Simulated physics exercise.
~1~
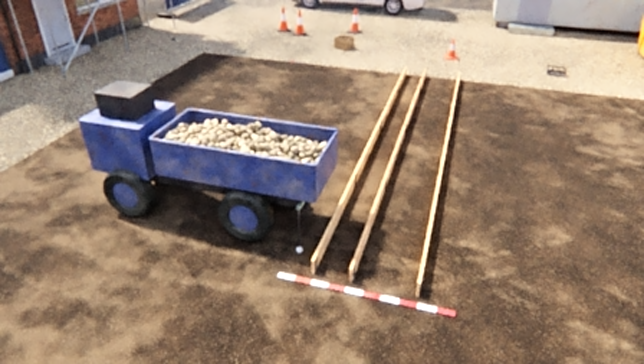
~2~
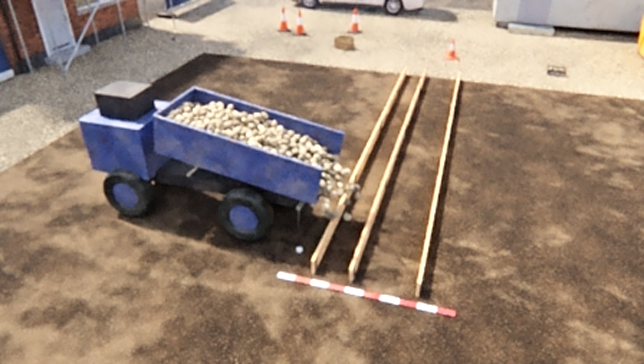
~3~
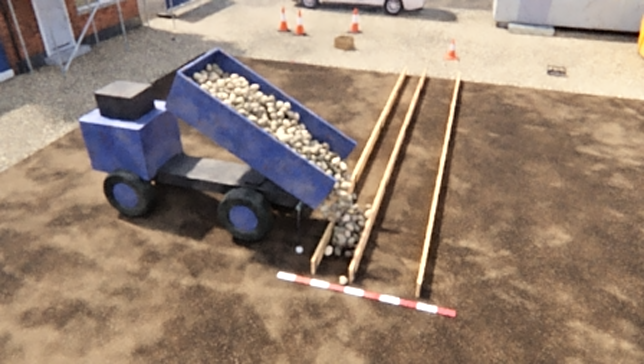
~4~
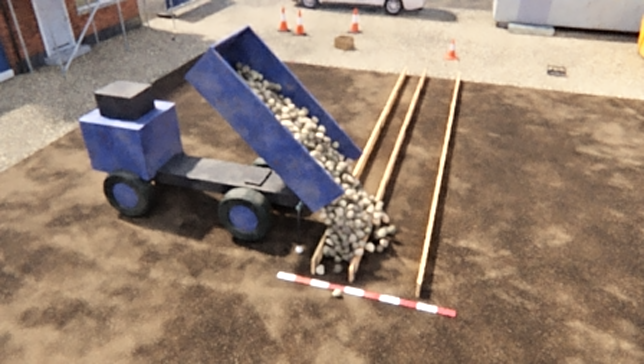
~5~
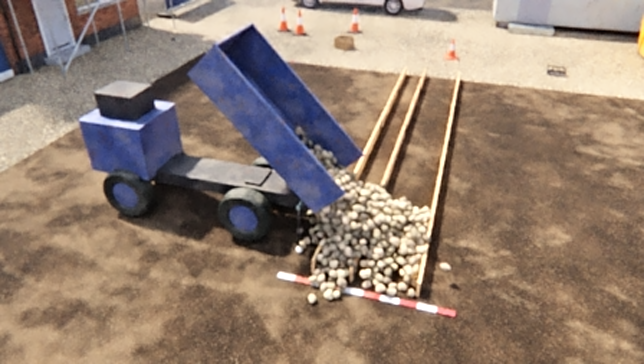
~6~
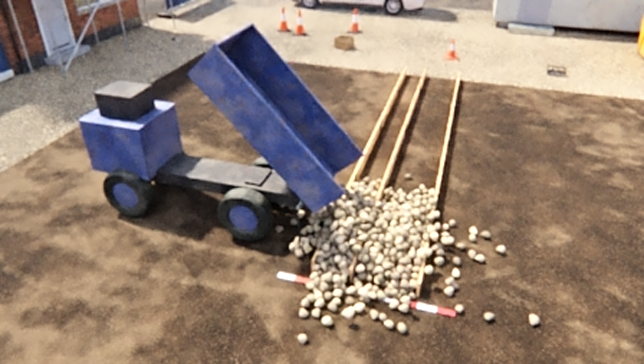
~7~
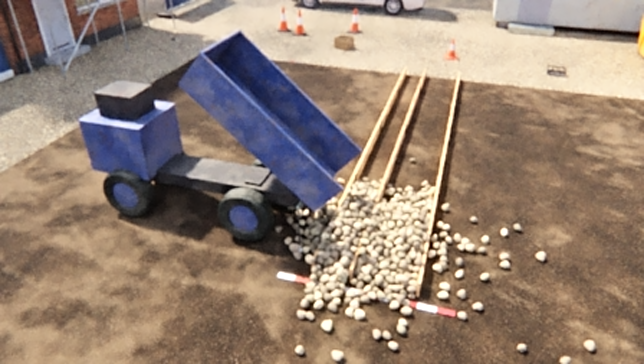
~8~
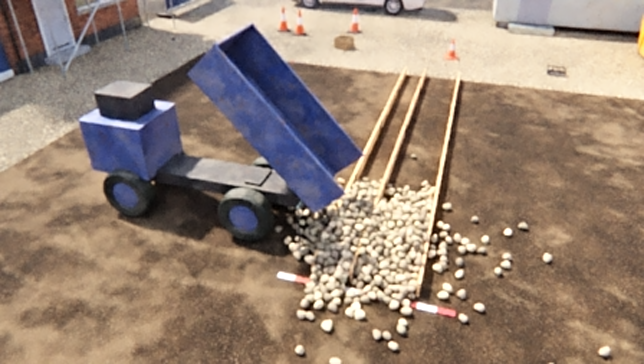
A blue tipper truck raises its body and spills pale stones over the wooden planks.
